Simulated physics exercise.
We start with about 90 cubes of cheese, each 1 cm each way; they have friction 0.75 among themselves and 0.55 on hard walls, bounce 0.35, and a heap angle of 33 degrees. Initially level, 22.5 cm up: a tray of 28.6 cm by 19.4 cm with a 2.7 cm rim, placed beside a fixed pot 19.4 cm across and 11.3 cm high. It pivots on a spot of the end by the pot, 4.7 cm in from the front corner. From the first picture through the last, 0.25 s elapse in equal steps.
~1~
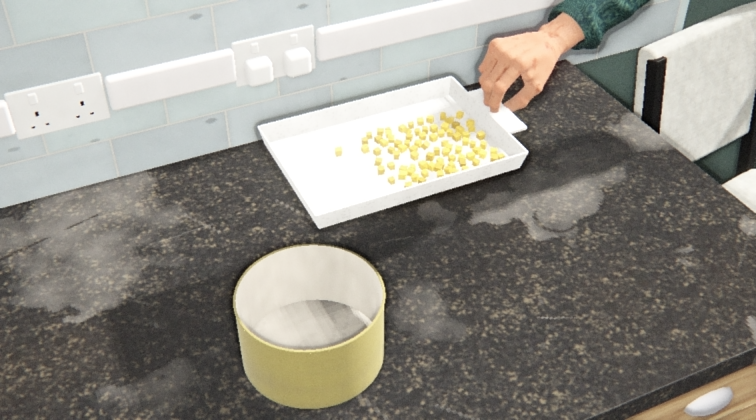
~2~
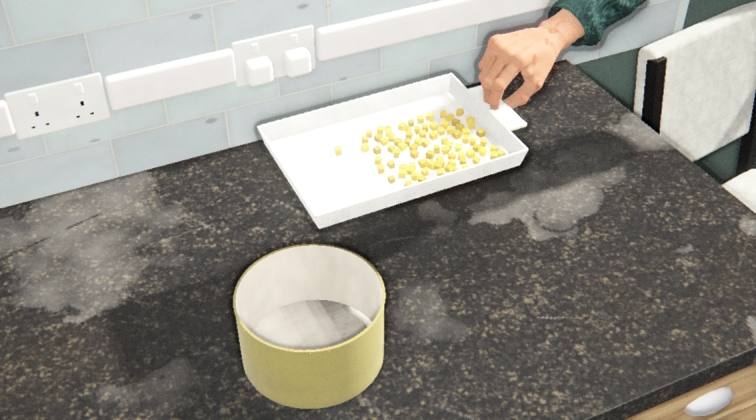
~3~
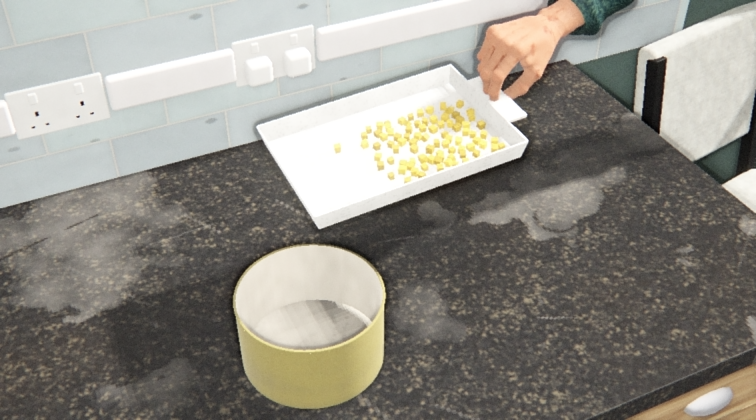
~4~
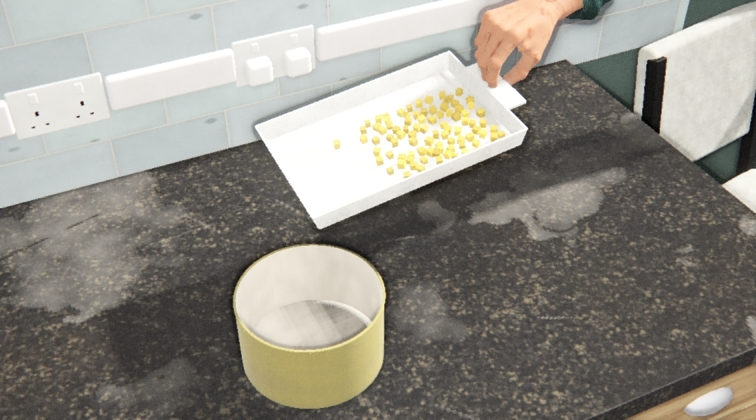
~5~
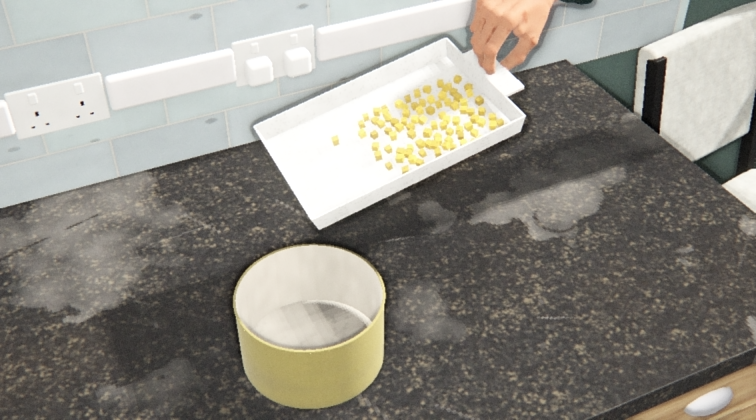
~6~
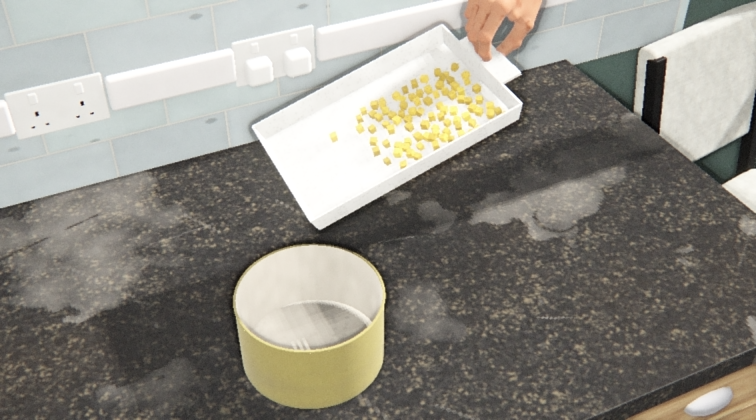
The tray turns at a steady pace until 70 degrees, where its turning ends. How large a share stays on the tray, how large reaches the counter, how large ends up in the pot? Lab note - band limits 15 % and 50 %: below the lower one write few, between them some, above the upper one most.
Tray = some; counter = some; pot = some.
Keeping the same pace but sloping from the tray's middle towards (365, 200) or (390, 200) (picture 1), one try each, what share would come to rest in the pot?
I'd put it at roughly 70 per cent for the first tilt and roughly 35 per cent for the second.
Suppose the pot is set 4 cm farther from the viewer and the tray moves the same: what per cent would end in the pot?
Estimated share: Around 35 in a hundred.
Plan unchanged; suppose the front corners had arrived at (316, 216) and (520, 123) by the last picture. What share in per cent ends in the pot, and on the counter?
Pot: 35, counter: 10.
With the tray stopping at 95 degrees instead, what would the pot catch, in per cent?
65 percent.
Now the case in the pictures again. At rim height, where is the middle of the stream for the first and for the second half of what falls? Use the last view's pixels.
I'd mark about (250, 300) for the first half, then (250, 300) for the second.
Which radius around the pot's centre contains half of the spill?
About 36 cm from the centre.
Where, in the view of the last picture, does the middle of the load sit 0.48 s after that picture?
(309, 179) or thereabouts.
Then, 0.28 s after the last picture, tilt 43 degrees; the tray holds 100 %, the pot 0 %.
Then, 0.48 s after the last picture, tilt 61 degrees; the tray holds 100 %, the pot 0 %.
Then, 0.78 s after the last picture, tilt 70 degrees; the tray holds 45 %, the pot 25 %.
In the end, tray 40 %, counter 30 %, pot 30 %.
